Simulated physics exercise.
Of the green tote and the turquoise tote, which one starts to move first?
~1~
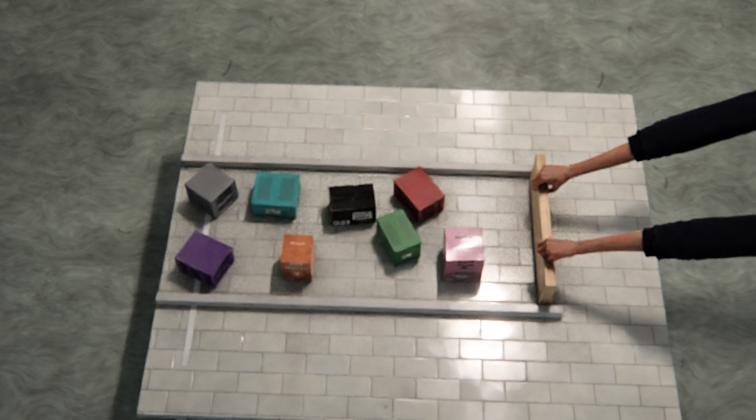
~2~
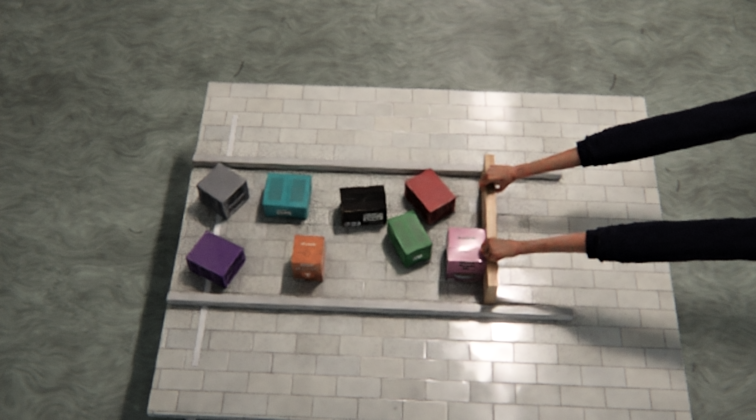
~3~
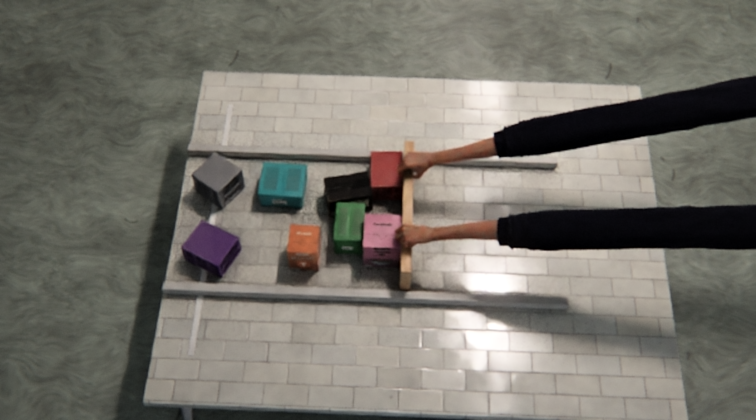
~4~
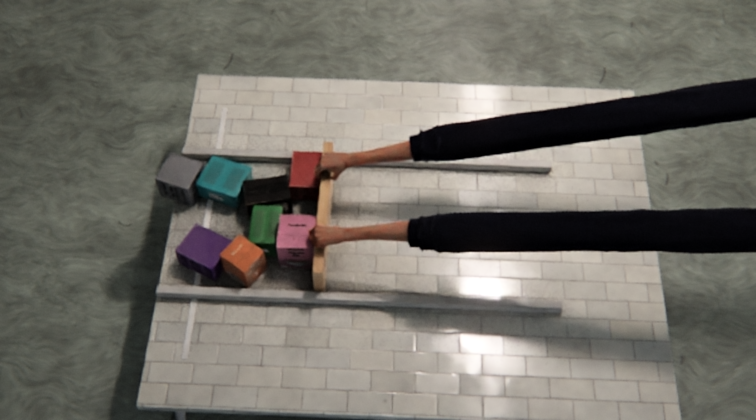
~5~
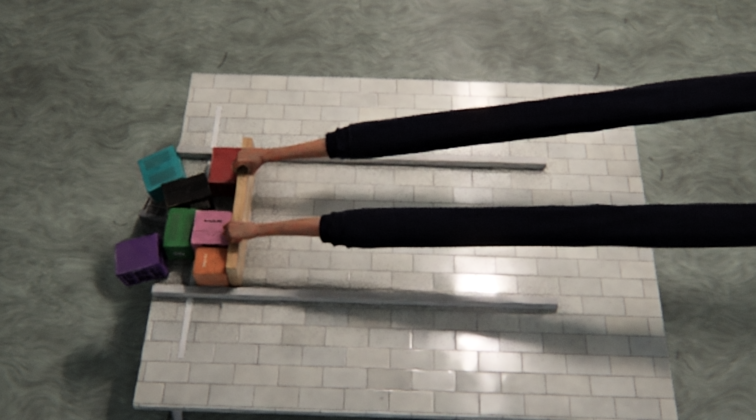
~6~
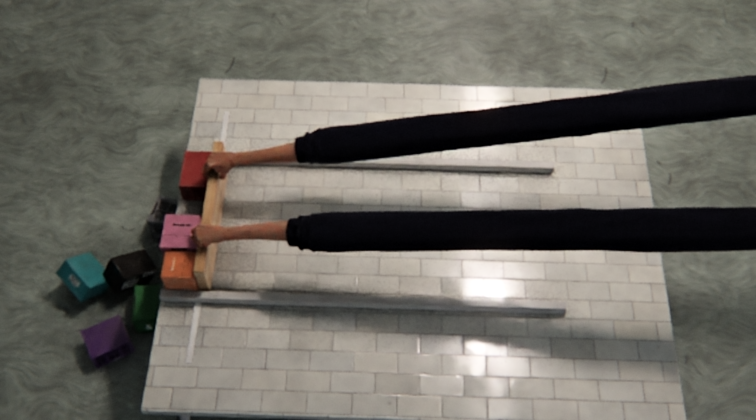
The green tote starts to move first, pushed left along with the pink box while the turquoise tote is still at rest. The turquoise tote only shifts later, as the bunched boxes are pushed further left.
